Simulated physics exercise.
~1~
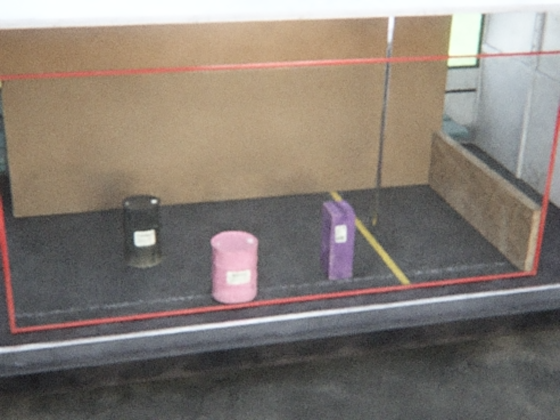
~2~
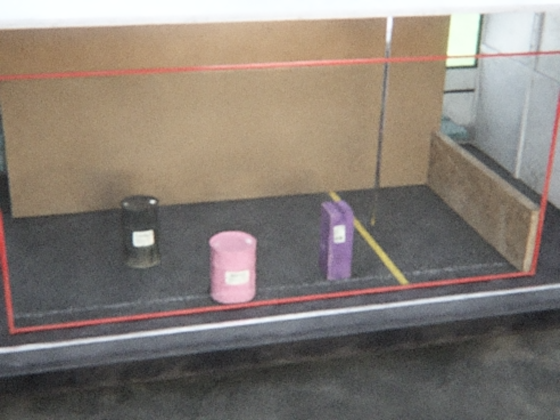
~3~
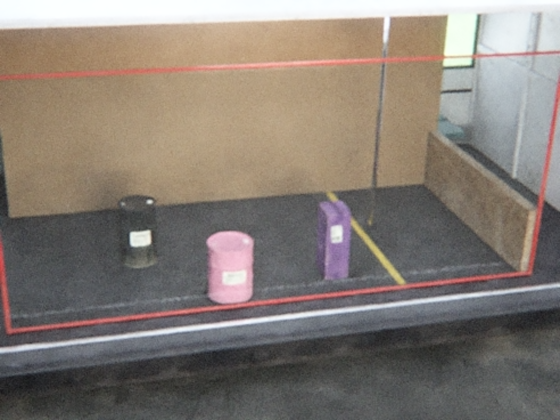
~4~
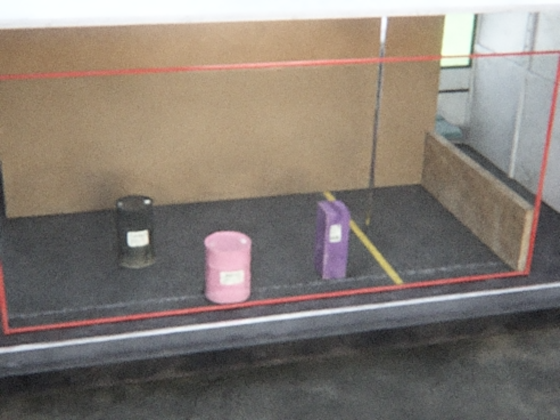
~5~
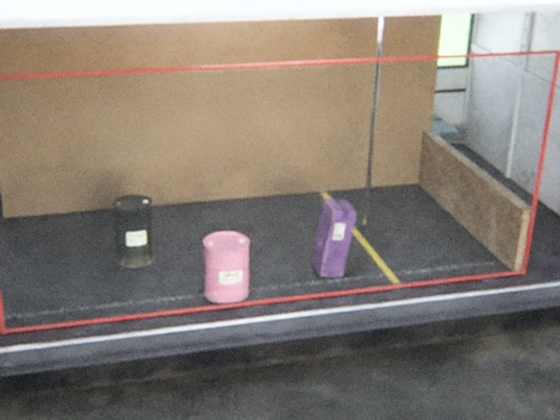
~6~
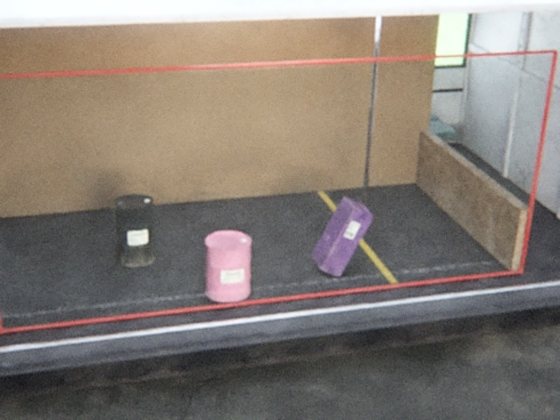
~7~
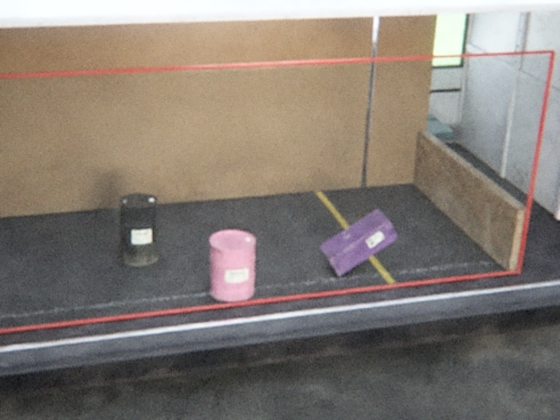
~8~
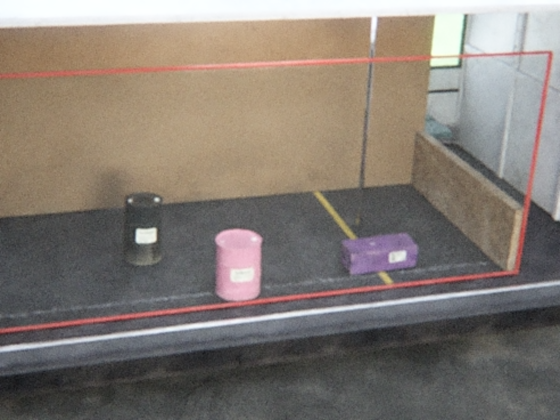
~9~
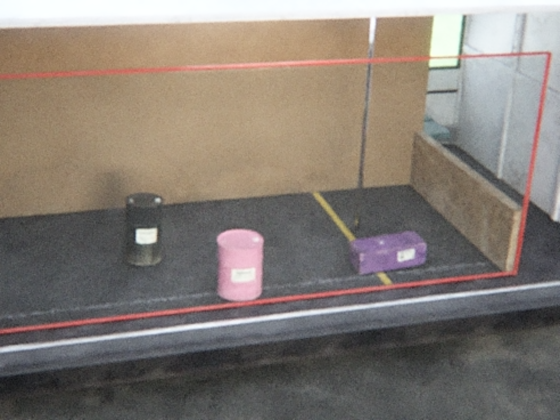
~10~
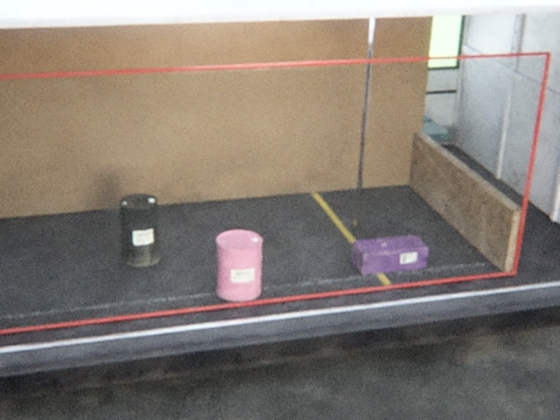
In an open bay, a purple box tips right and settles across the yellow line.
